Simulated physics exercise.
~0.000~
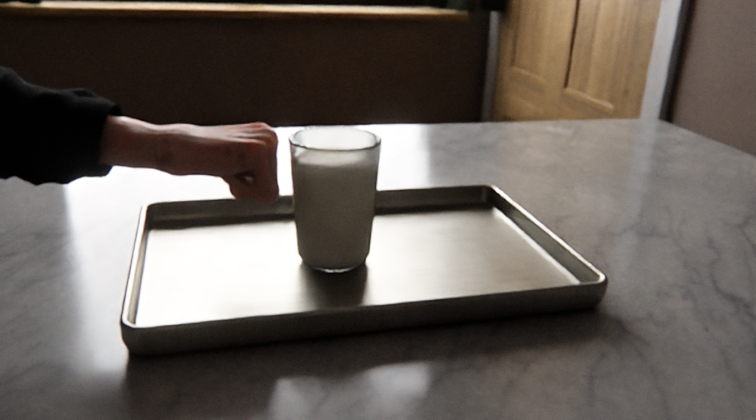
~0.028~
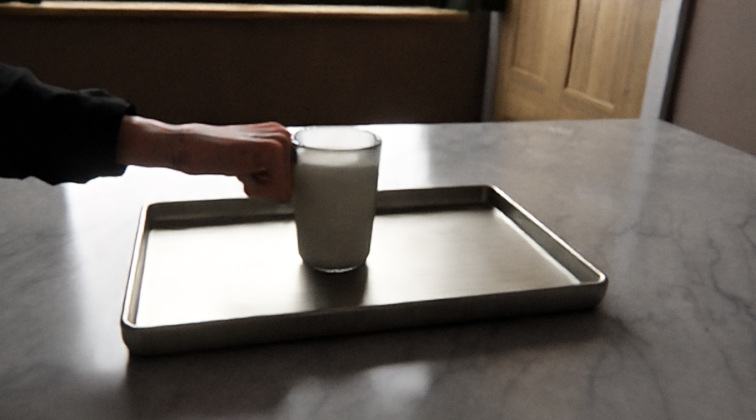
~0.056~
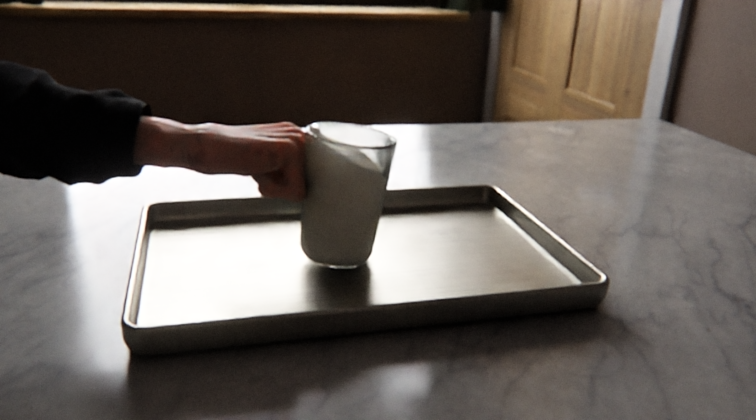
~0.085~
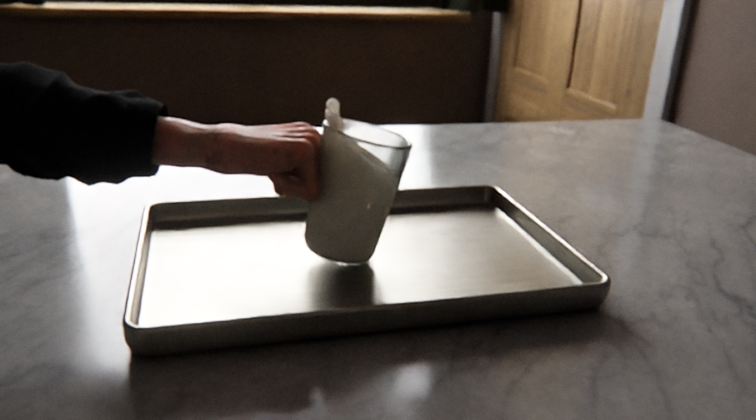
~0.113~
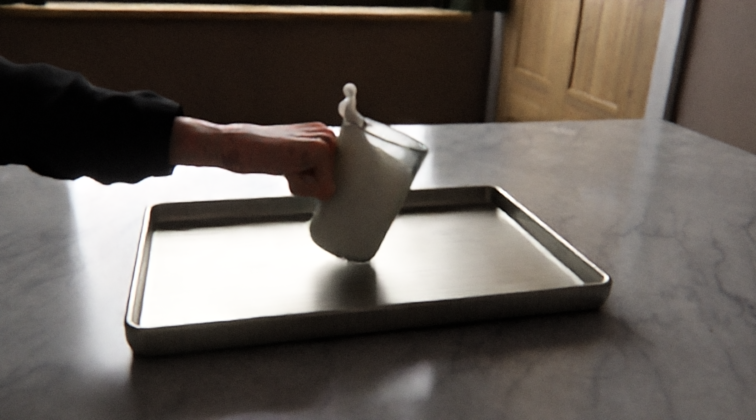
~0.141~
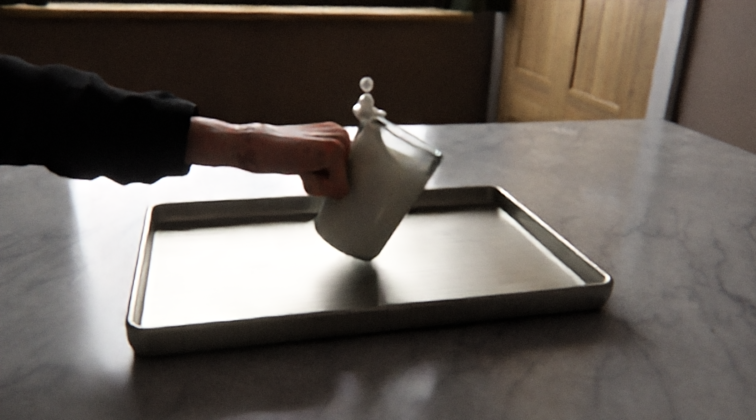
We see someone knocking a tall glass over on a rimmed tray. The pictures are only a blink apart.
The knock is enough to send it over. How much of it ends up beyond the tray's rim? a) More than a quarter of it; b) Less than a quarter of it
Option a: More than a quarter of it.
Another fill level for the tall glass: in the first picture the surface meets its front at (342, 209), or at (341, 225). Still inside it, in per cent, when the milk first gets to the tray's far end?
In order, 85 and 80 in a hundred.
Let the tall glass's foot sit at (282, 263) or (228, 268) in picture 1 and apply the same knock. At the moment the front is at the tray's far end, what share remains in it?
60 % and 50 %.
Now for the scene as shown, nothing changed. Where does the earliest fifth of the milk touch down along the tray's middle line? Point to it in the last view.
I'd put the spot somewhere close to pixel (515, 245).
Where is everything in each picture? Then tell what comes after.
In the first frame, tilt 0°; right rim (378, 139); surface from (295, 157) to (372, 155); the tray's far rim is at (541, 227); the tray is clear ahead.
In the second frame, tilt 0°; right rim (378, 139); surface from (295, 157) to (372, 155).
In the third frame, tilt 6°; right rim (393, 140); surface from (311, 129) to (377, 158).
In the fourth frame, tilt 13°; right rim (408, 143); surface from (326, 131) to (395, 167); 1 per cent is over the edge.
In the fifth frame, tilt 21°; right rim (424, 148); surface from (336, 156) to (410, 163); 2 per cent is over the edge.
In the sixth frame, tilt 28°; right rim (438, 155); surface from (343, 168) to (426, 162); 2 per cent is over the edge.
A moment on, the tall glass lies on its side and 82 per cent is in the glass, 4 on the tray and 13 above or beyond its rim.
Next, the tall glass lies on its side and 41 per cent is in the glass, 37 on the tray and 22 above or beyond its rim.
Then the tall glass lies on its side and 22 per cent is in the glass, 41 on the tray and 37 above or beyond its rim.
Later the tall glass lies on its side and 12 per cent is in the glass, 52 on the tray and 36 above or beyond its rim.
Finally, 64 per cent is held by tray and glass, 36 is off the tray.
